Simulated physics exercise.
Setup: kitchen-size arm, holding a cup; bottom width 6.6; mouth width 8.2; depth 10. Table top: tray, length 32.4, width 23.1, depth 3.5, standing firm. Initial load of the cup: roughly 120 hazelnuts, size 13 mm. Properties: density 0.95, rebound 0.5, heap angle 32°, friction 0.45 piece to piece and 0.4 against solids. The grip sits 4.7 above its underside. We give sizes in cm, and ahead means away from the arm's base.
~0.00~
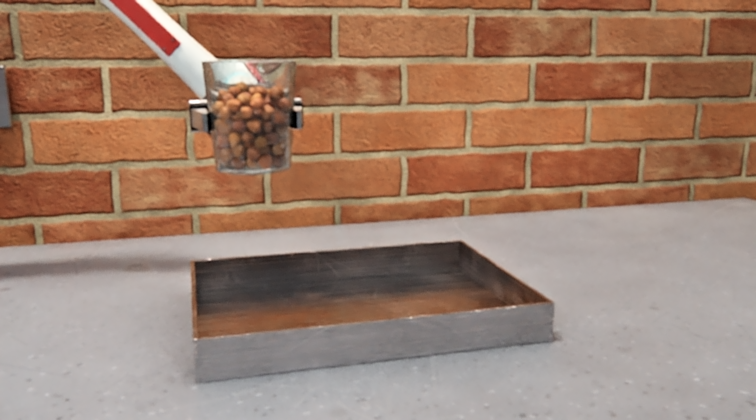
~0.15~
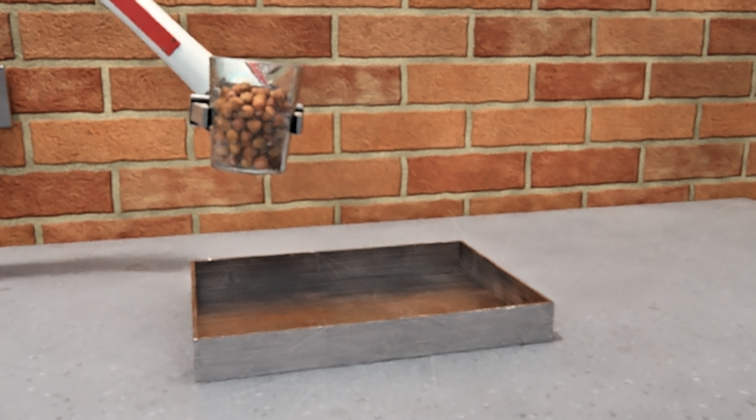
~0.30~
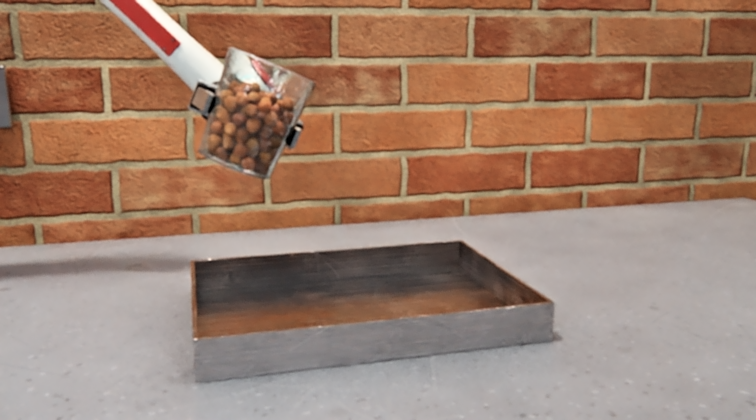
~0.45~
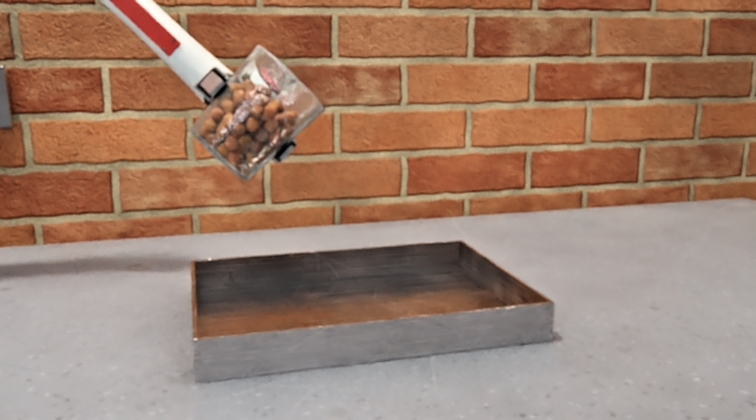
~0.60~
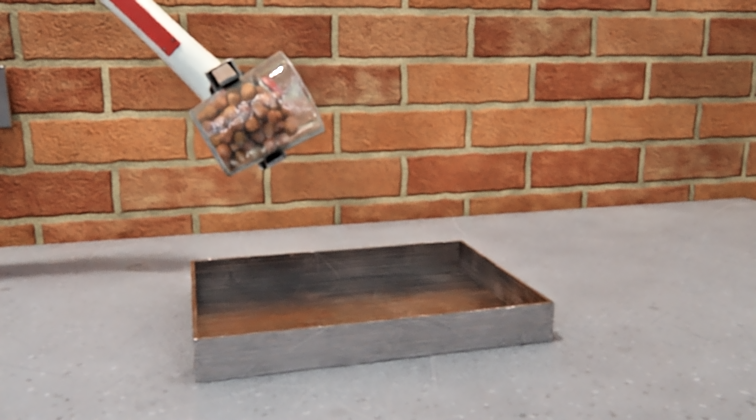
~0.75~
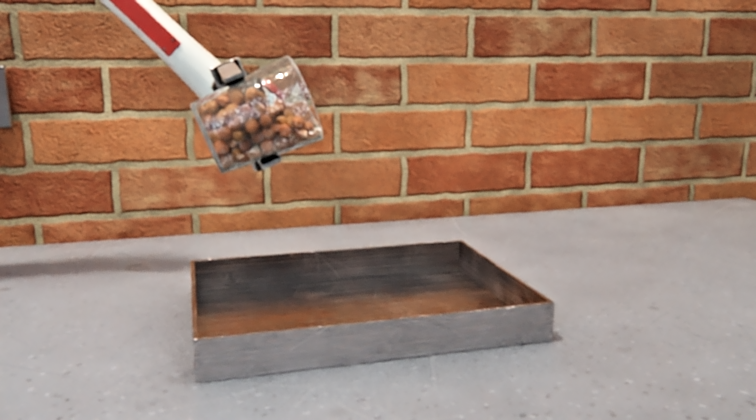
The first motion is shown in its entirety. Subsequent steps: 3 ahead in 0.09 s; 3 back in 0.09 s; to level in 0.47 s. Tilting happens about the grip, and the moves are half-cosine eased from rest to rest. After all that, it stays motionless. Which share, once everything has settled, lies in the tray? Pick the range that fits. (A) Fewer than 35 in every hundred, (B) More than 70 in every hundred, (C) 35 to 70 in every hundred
The answer is A.
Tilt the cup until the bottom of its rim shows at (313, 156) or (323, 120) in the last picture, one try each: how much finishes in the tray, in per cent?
Around 55 per cent, then around 5 per cent.
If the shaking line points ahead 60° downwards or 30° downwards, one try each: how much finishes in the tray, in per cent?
First try some 0 %, second try some 5 %.
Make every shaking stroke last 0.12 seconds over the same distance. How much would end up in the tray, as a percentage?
Roughly 10 percent would.
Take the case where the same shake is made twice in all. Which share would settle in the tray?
In that case it would be near 30 percent.
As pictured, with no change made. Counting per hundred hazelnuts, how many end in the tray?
Estimate: Roughly 20 %.
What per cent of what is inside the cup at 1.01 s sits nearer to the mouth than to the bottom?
Around 50 per cent of it.
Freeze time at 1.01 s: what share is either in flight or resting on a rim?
Around 16 percent of the load.
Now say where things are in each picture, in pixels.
The first picture shows cup middle at (252, 117), level; upper third of the load around (249, 107), from x 220 to 285, top at y 95; 122 in the cup.
The second picture shows cup middle at (252, 117), tilted 7° forward; upper third of the load around (248, 107), from x 220 to 285, top at y 95.
The third picture shows cup middle at (253, 117), tilted 24° forward; upper third of the load around (251, 108), from x 215 to 285, top at y 90.
The fourth picture shows cup middle at (254, 118), tilted 45° forward; upper third of the load around (249, 107), from x 205 to 290, top at y 85.
The fifth picture shows cup middle at (255, 119), tilted 62° forward; upper third of the load around (247, 106), from x 205 to 290, top at y 90.
The sixth picture shows cup middle at (255, 119), tilted 69° forward; upper third of the load around (238, 111), from x 205 to 305, top at y 95; 122 in the cup.
By 1.01 s, tilted 64° forward, highest piece 22 above the table; 102 in the cup, 20 in flight or on a rim.
By 1.27 s, tilted 12° forward, highest piece 26 above the table; 98 in the cup, 22 in the tray, 2 in flight or on a rim.
By 1.60 s, level, highest piece 23 above the table; 98 in the cup, 24 in the tray.
By 2.65 s, level, highest piece 23 above the table; 98 in the cup, 24 in the tray.
Final count, 98 in the cup, 24 in the tray. That is 20 % in the tray.
